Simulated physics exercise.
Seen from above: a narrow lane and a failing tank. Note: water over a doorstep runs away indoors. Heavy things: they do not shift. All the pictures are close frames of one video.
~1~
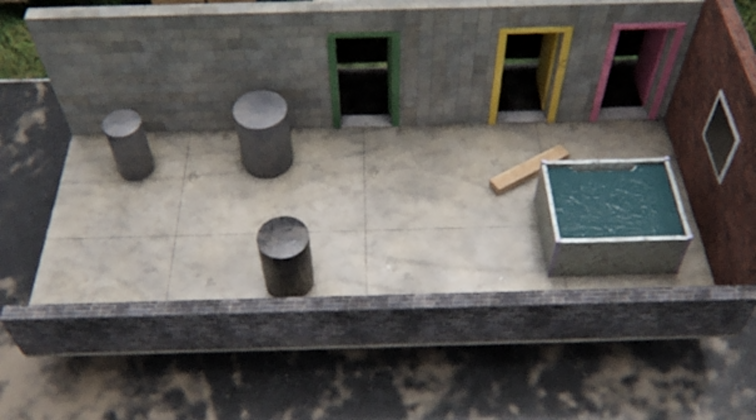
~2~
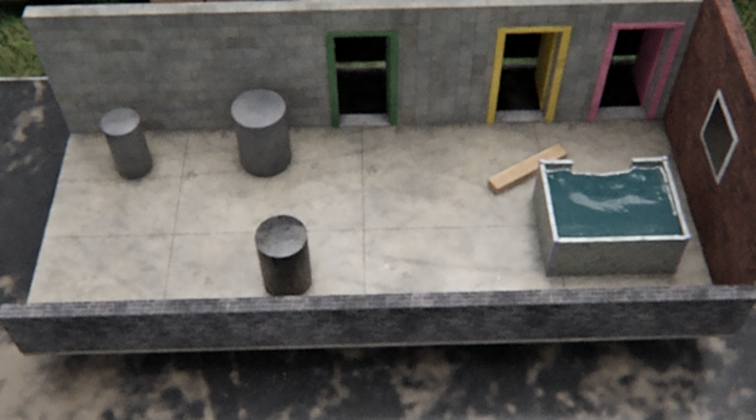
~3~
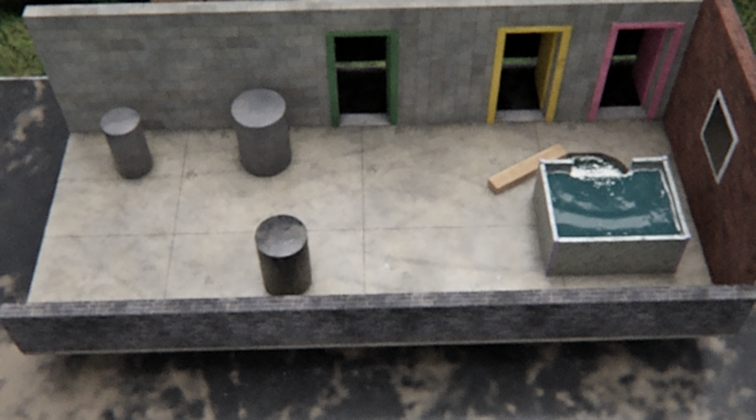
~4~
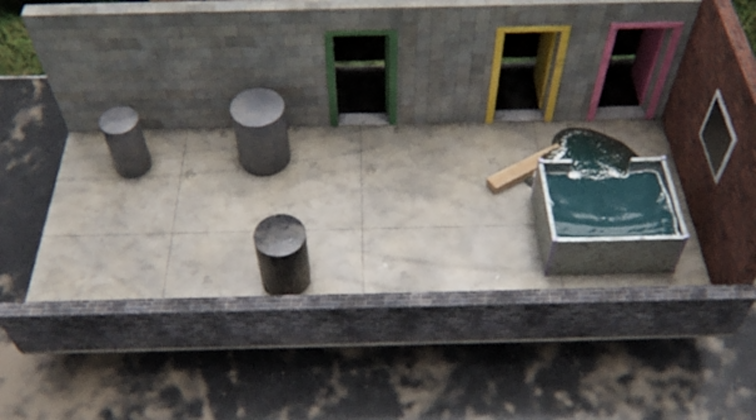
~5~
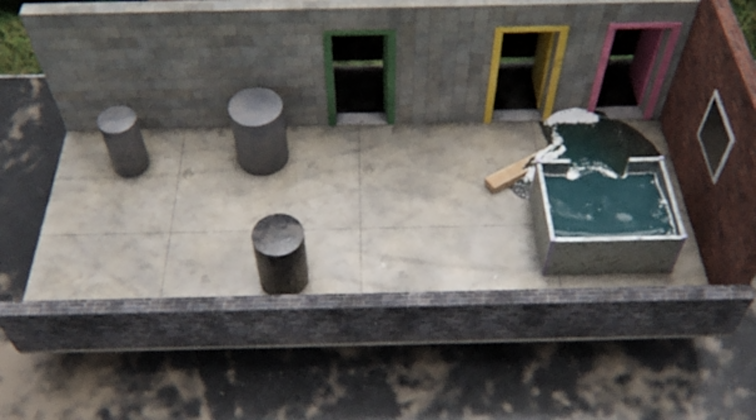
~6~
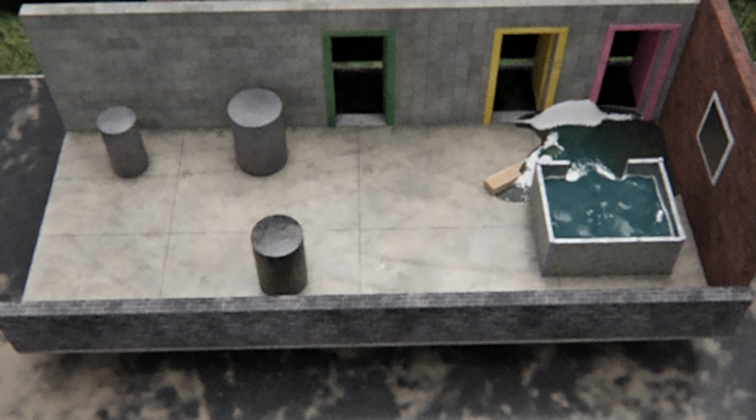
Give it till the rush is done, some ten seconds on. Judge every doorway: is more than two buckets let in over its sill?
At the end, the pink door will go over two buckets; the green door will keep to two buckets; the yellow door will go over two buckets.
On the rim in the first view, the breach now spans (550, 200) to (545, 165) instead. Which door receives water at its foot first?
Answer: The green one.
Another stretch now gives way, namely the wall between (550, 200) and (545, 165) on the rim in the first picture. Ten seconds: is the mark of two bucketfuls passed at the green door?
Outcome - green door: Above threshold.
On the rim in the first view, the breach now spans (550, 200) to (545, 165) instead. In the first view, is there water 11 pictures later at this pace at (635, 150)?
Bone-dry.
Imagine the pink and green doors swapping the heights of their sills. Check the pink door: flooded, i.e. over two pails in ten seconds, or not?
I'd say the pink door surpasses it.
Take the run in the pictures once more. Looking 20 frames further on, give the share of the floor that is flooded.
It comes out near 45 percent.
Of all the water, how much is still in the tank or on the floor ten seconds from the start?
My reckoning gives about 68 %.
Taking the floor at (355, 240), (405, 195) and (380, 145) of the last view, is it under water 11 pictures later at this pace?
Point by point: Not yet wet, not yet wet, inundated.
A moment on, water covers 15 % of the floor; the pink door far over two buckets in, the green door not reached, the yellow door over two buckets in.
Next, water covers 20 % of the floor; the pink door far over two buckets in, the green door wet at the sill, nothing in, the yellow door over two buckets in.
Then, water covers 45 % of the floor; the pink door far over two buckets in, the green door wet at the sill, nothing in, the yellow door far over two buckets in.
Later, water covers 70 % of the floor; the pink door far over two buckets in, the green door wet at the sill, nothing in, the yellow door far over two buckets in.
In the end, water covers 85 % of the floor; the pink door far over two buckets in, the green door wet at the sill, nothing in, the yellow door far over two buckets in.
